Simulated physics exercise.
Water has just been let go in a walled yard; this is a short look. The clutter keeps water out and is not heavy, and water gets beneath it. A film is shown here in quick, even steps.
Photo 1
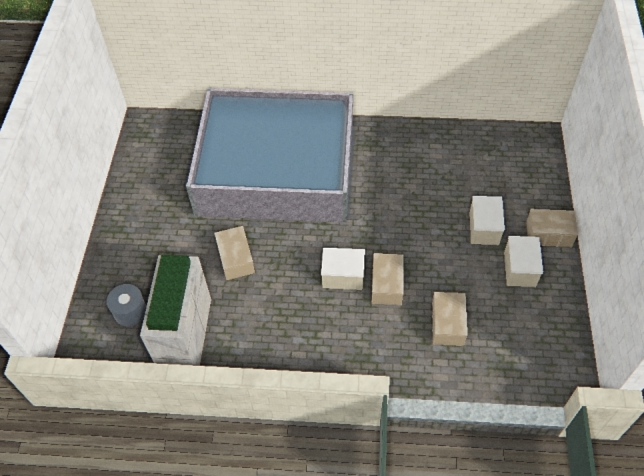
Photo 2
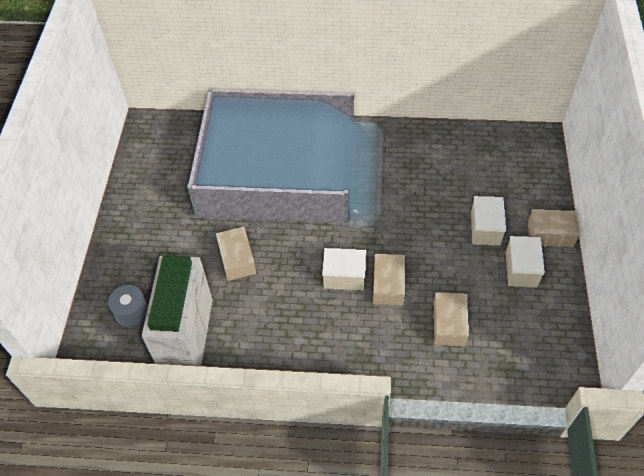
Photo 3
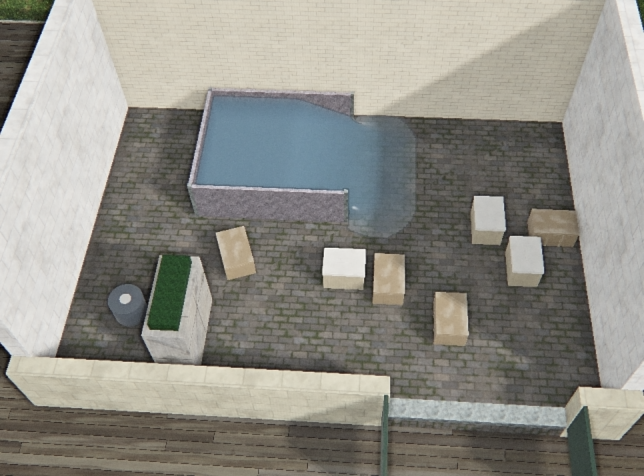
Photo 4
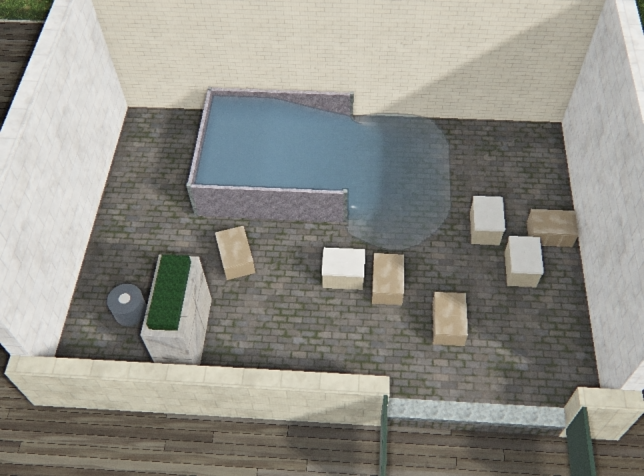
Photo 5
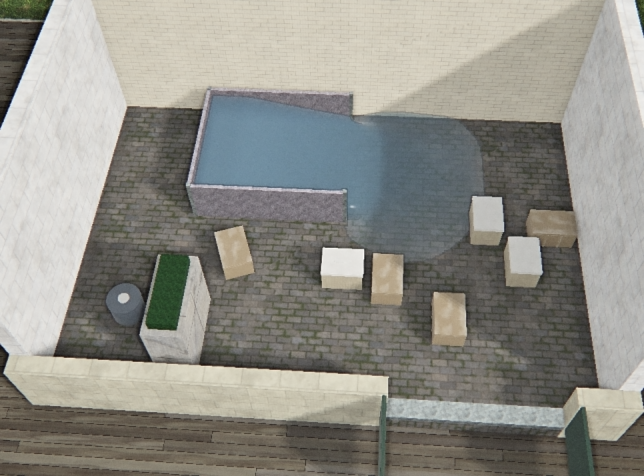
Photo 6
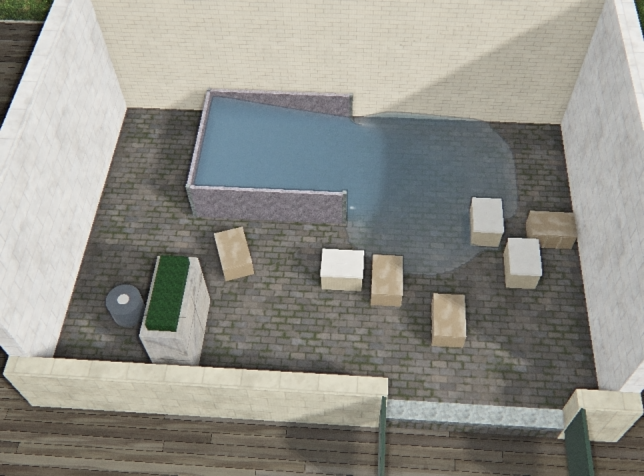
In a walled yard, water pours from the tank's open right side and spreads across the paving.
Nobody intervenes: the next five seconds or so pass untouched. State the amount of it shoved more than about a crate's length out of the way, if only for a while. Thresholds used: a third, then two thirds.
A third to two thirds.
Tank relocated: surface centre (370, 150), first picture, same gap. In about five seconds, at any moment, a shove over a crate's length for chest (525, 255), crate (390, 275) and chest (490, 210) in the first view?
Taking them in turn: Got sent well off; kept near its start; got sent well off.
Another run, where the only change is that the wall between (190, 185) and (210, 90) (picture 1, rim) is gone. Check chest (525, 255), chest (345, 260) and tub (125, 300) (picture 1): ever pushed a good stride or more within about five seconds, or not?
Result per item - short of that distance / short of that distance / displaced that far.
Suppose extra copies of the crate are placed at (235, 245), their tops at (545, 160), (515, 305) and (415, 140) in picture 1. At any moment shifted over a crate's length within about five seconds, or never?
Here's how it goes: Sent far off, sent far off, and lastly sent far off.
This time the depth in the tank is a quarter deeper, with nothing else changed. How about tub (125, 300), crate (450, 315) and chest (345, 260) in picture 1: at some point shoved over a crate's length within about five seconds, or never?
Item by item: Missed the mark, then cleared the mark, then missed the mark.
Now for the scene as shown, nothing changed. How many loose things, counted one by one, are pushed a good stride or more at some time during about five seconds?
Result - 4.
A moment on, 0 of 8 are well off their spots; 0 afloat.
Next, 2 of 8 are well off their spots; 3 afloat.
Later, 3 of 8 are well off their spots; 3 afloat.
In the end, 4 of 8 are well off their spots, and 4 have been at some point; 2 afloat.
